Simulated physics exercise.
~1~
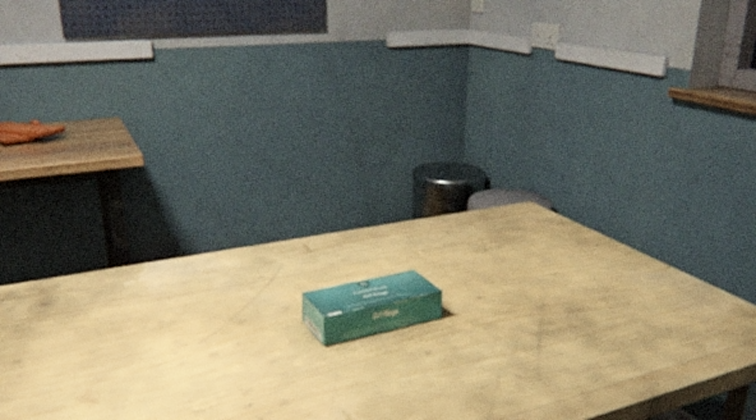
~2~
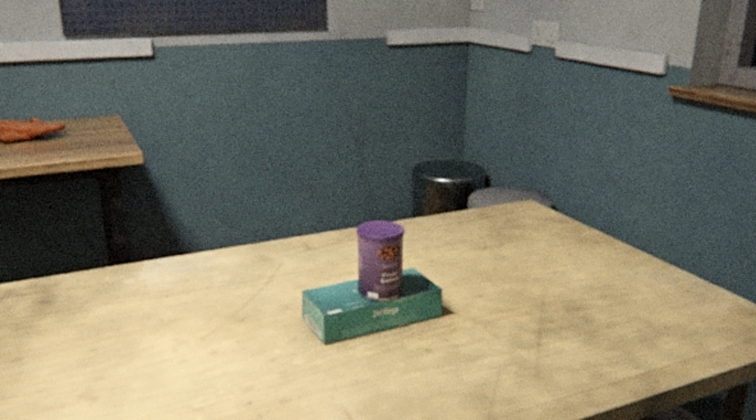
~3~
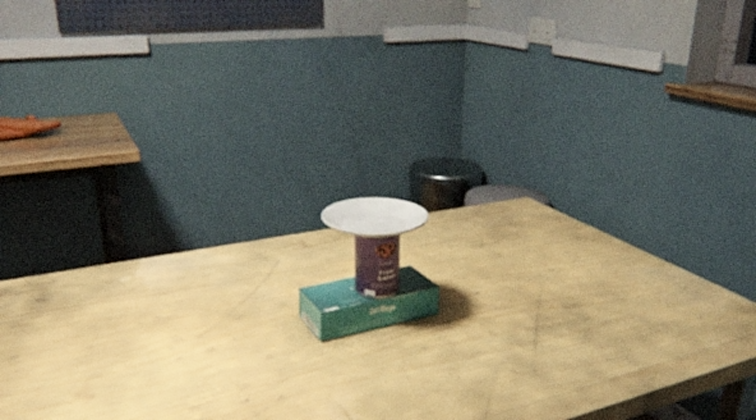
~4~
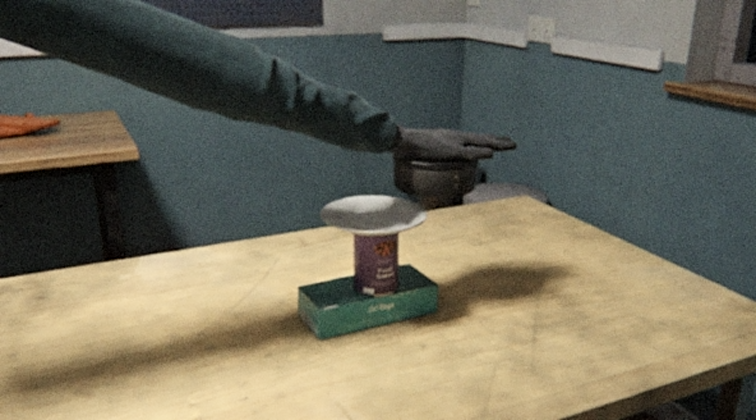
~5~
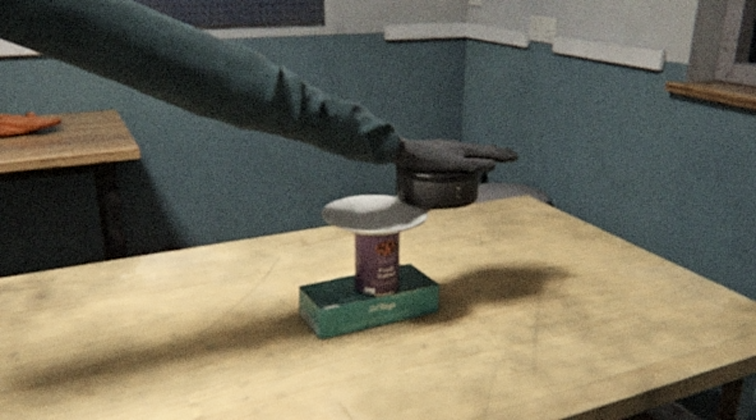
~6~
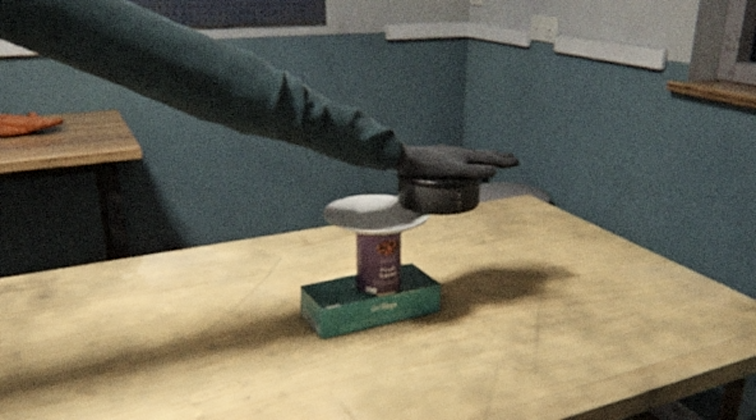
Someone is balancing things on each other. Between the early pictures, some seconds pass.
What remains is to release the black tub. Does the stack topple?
Yes, it topples.
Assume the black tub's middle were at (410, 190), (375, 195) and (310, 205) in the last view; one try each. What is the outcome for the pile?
So the first time it stays intact, the second time it stays intact, and the third time it tips over.
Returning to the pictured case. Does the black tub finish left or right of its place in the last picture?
That would be the viewer's right.
Then, 0.40 s later than the last frame, black tub now fallen.
Then, 0.60 s later than the last frame, things are still on the move.
When it is over, fallen, black tub; the other 3 as before. End places, in pixels of the last picture, black tub near (511, 273). The pile loses its balance.
